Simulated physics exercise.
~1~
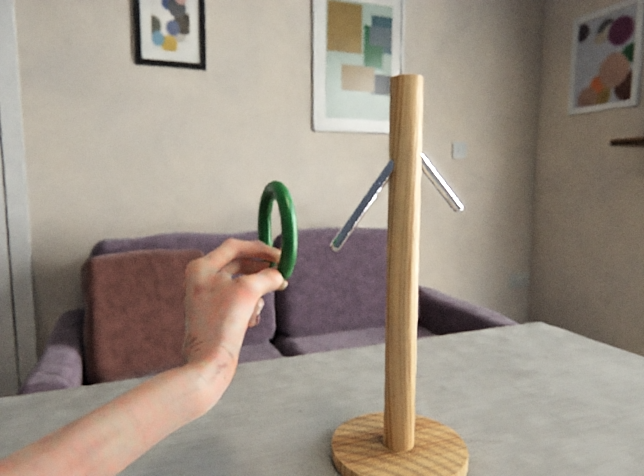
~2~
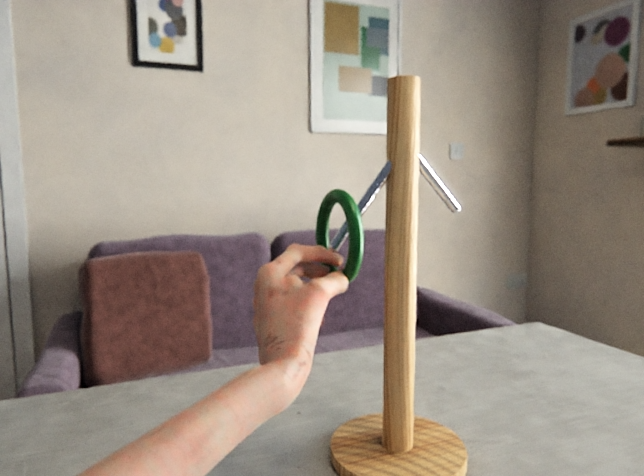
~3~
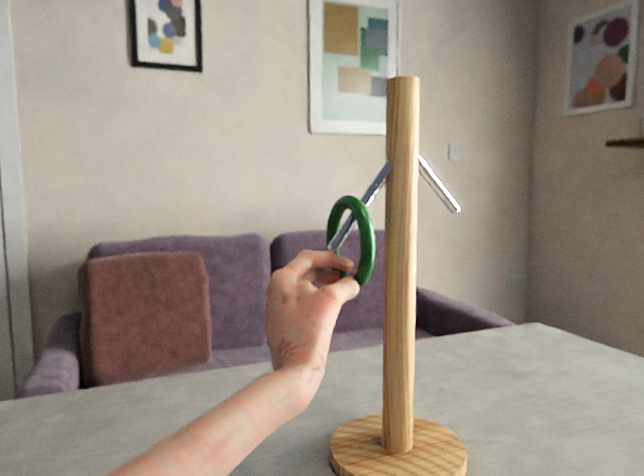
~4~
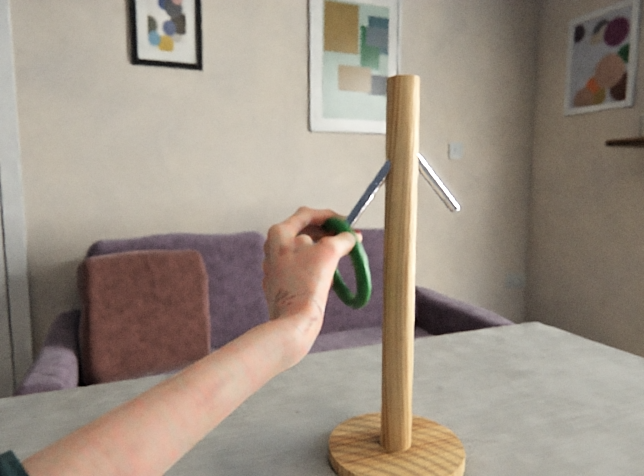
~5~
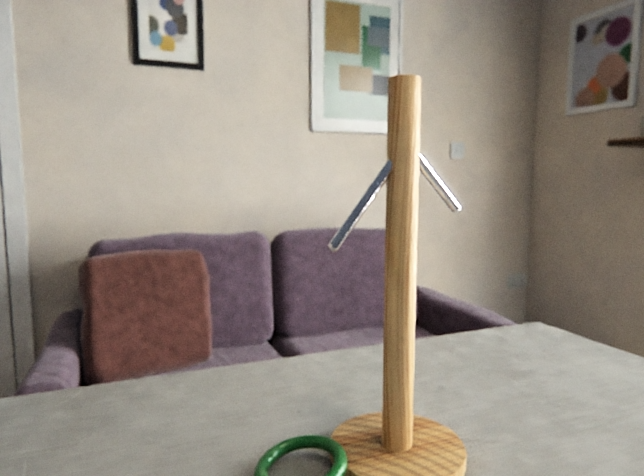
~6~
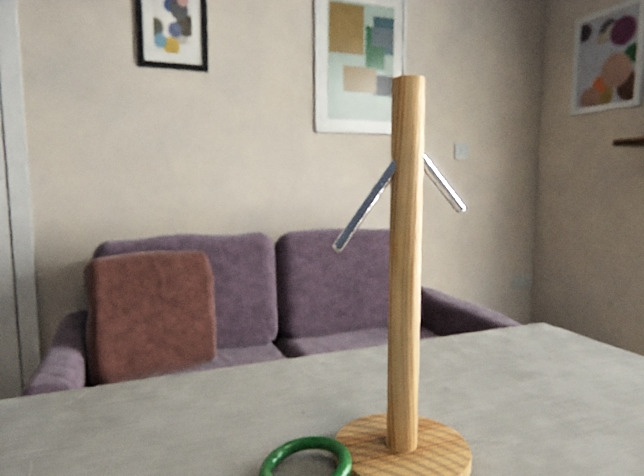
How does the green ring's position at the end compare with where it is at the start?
At the start the green ring is held upright in the air to the left of the stand. At the end it is much lower and slightly farther right, lying flat on the table beside the stand's base.
